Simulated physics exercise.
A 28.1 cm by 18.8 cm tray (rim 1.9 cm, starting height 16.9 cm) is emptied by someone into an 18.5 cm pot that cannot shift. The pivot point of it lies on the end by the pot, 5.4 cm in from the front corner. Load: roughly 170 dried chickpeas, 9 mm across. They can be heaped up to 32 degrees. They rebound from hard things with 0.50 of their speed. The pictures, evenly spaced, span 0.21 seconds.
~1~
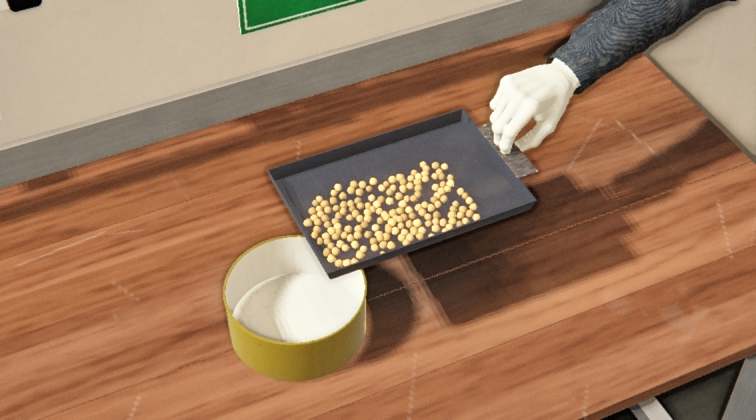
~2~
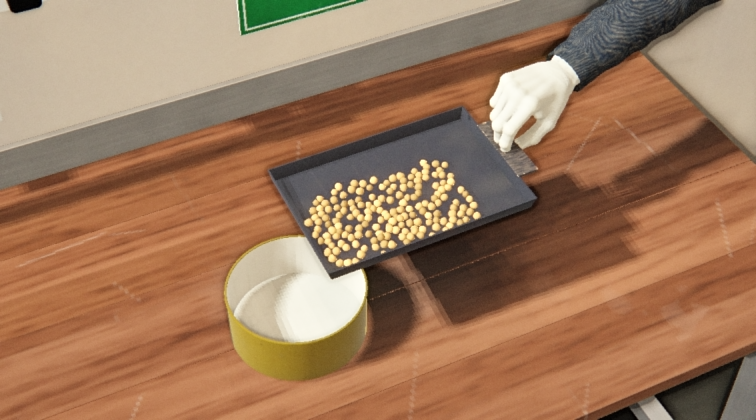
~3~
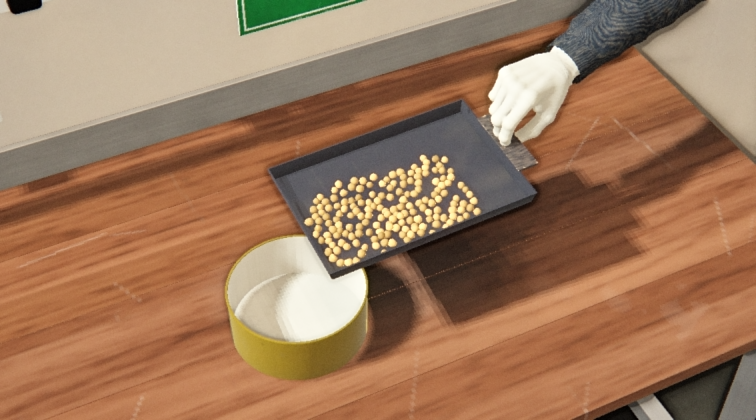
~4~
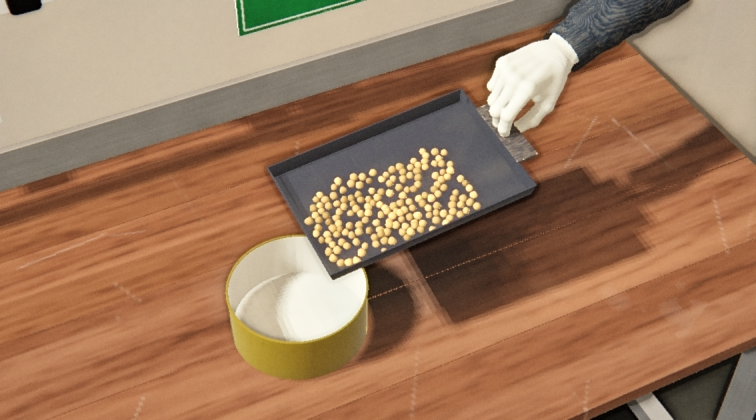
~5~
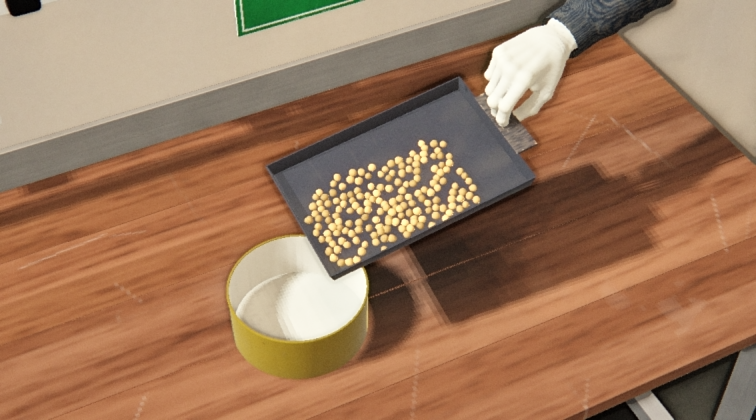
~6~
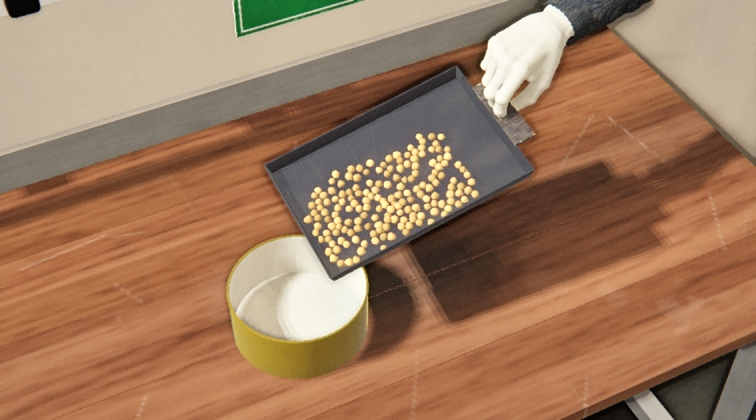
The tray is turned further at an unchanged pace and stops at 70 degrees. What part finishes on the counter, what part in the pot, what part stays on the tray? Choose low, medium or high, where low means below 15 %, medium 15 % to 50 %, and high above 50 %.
Shares - counter: Low, pot: Low, left on the tray: High.
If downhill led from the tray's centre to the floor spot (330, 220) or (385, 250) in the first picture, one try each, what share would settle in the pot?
First try: Around 10 percent; second try: Around 0 percent.
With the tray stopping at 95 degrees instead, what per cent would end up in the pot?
65 per cent.
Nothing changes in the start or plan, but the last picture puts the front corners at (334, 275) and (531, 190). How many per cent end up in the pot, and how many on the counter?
Pot: 0, counter: 0.
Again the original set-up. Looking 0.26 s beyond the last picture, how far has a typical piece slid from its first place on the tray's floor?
Displacement on the tray: About 4 cm.
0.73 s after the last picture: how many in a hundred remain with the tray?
Close to 95 in a hundred.
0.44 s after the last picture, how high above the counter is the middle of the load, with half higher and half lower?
About 22 centimetres.
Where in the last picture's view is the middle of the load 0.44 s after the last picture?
Roughly (347, 227).
Then, 0.26 s after the last picture, tilt 43 degrees; the tray holds 100 %, the pot 0 %.
Then, 0.44 s after the last picture, tilt 61 degrees; the tray holds 100 %, the pot 0 %.
Then, 0.73 s after the last picture, tilt 70 degrees; the tray holds 95 %, the pot 0 %.
In the end, counter 5 %, pot 5 %, tray 90 %.
